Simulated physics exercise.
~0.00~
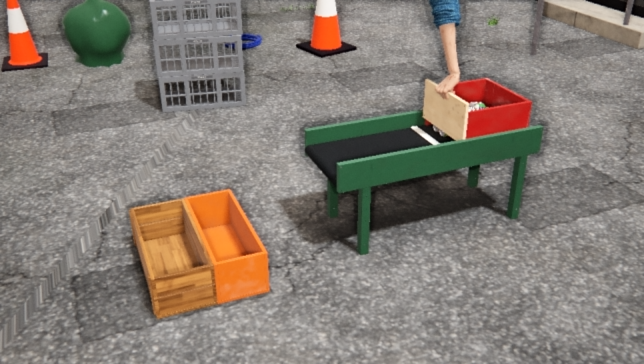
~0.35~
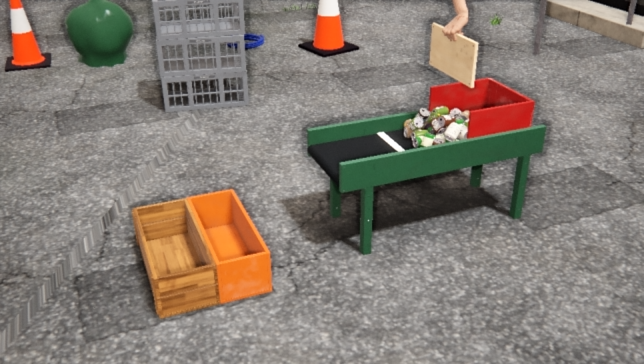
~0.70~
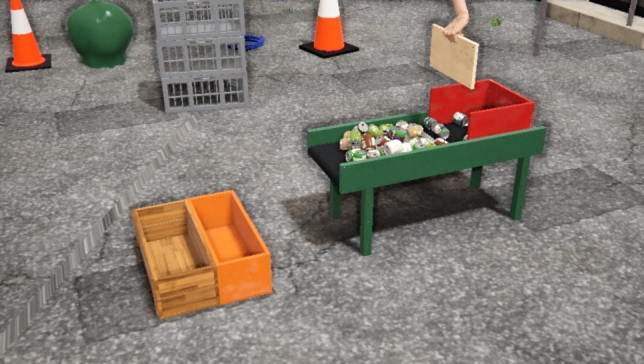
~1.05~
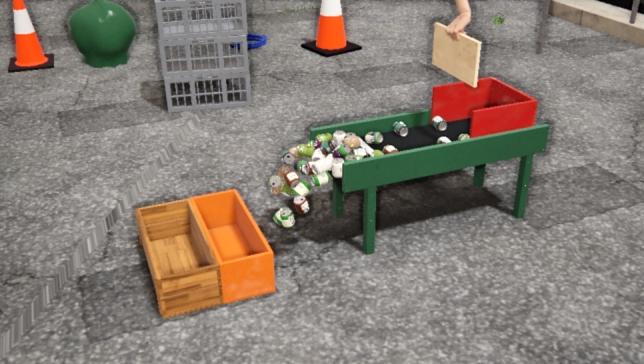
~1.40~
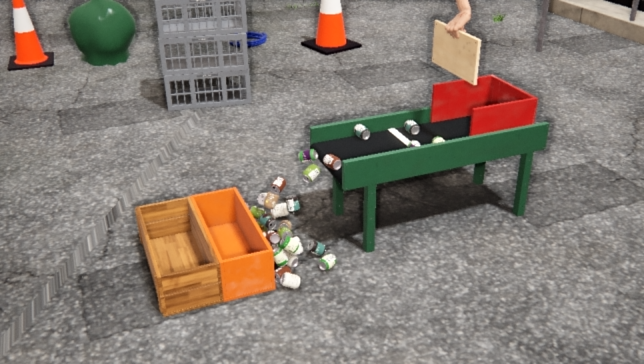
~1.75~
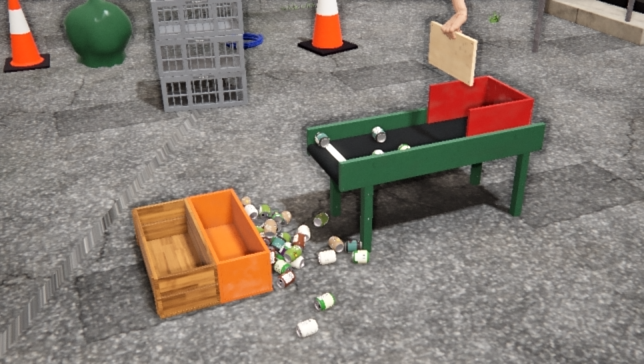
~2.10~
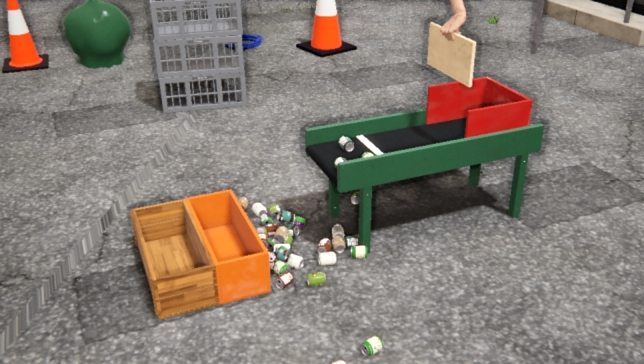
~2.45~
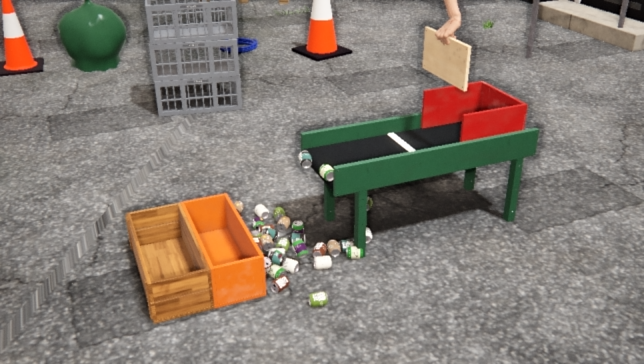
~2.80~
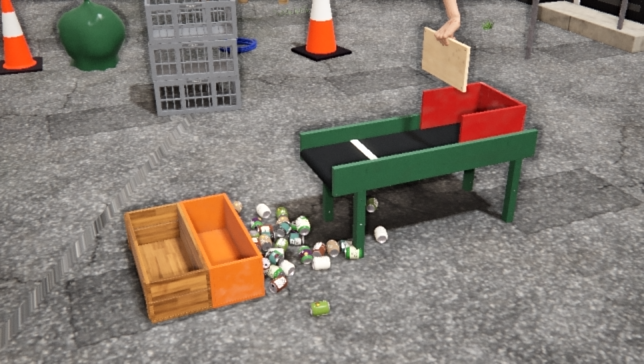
At the start, a hand holds a wooden board against a red bin on a green-framed conveyor belt, with an orange tub and a wooden tub on the pavement to the left. The hand lifts the board, and a heap of small cans spills onto the black belt. The cans ride left in a crowded bunch, then pour off the end and drop short of the orange tub. A few stragglers follow, some rolling across the ground. At the end, the belt and red bin look empty, the cans lie scattered between the orange tub and the belt, and both tubs remain empty.
